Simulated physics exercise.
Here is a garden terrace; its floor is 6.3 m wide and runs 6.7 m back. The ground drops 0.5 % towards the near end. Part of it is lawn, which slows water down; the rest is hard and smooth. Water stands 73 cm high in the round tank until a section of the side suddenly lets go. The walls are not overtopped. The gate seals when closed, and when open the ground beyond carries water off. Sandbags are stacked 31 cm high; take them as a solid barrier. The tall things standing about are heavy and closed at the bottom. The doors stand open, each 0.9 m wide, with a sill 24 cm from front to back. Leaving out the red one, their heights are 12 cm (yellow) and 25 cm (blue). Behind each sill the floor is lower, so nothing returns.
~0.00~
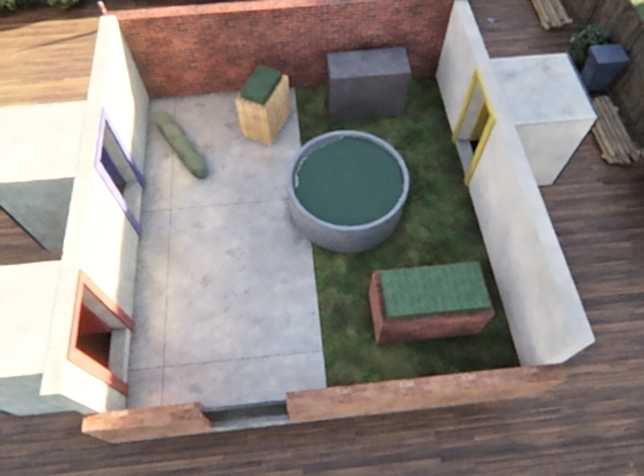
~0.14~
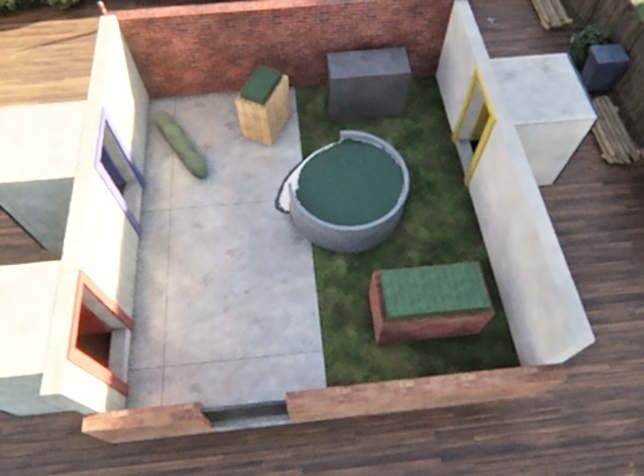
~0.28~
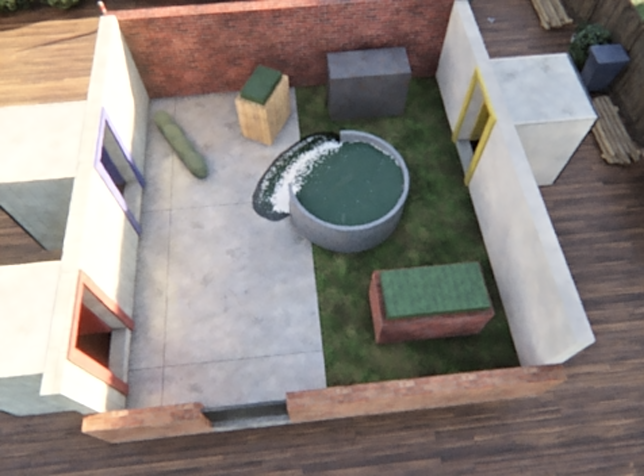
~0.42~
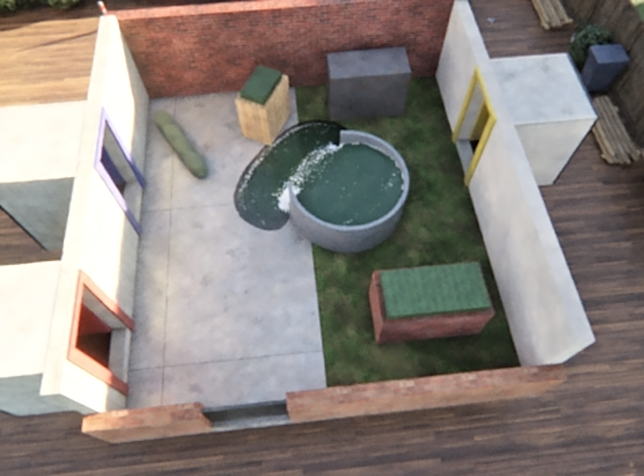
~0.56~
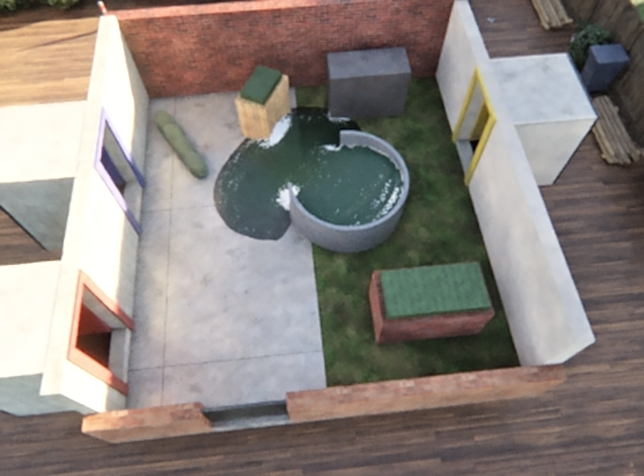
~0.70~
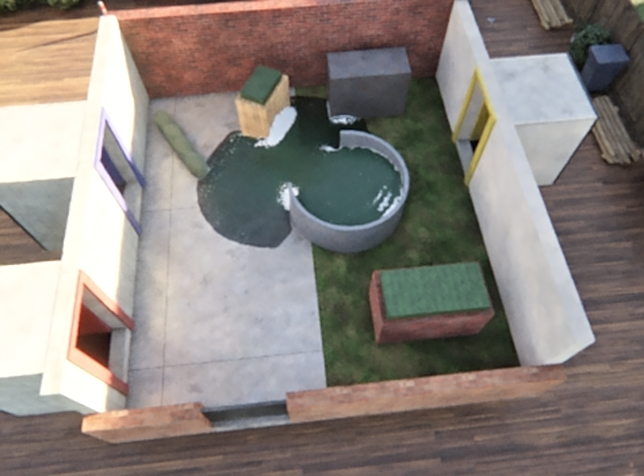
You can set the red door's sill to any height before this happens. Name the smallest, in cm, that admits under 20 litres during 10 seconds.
Close to 6.5 cm is just enough.
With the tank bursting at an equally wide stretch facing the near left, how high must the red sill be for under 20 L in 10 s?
Then roughly 25 cm.
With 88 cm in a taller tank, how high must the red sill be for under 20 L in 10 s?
Then roughly 8.5 cm.
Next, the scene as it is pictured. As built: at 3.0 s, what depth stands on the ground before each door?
In cm: Red 3, yellow 0, blue 15.
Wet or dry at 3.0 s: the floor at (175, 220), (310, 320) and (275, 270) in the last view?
In that order: Wet, dry, still dry.
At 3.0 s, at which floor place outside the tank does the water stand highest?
Near (150, 99).
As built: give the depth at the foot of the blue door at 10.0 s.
Roughly 3.5 cm deep.
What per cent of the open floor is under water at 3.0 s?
Near 45 per cent is wet.
After 1.4 s water covers 30 % of the floor, deepest (42 cm) near (279, 141); it has not reached the red door.
After 3.0 s water covers 45 % of the floor, deepest (34 cm) near (150, 99); 3 cm at the red door, 0 litres in over its 19 cm sill.
After 10.0 s water covers 95 % of the floor, deepest (10 cm) near (323, 400); 8 cm at the red door, 0 litres in over its 19 cm sill.
At the red door as built, the water arrived by 2.8 s and peaked near 12 cm at 7.4 s.
With a sill of 5.5 cm, 30 litres would have come in within the 10 s; with 7.5 cm, 12 litres. So under 20 litres takes about 6.5 cm.
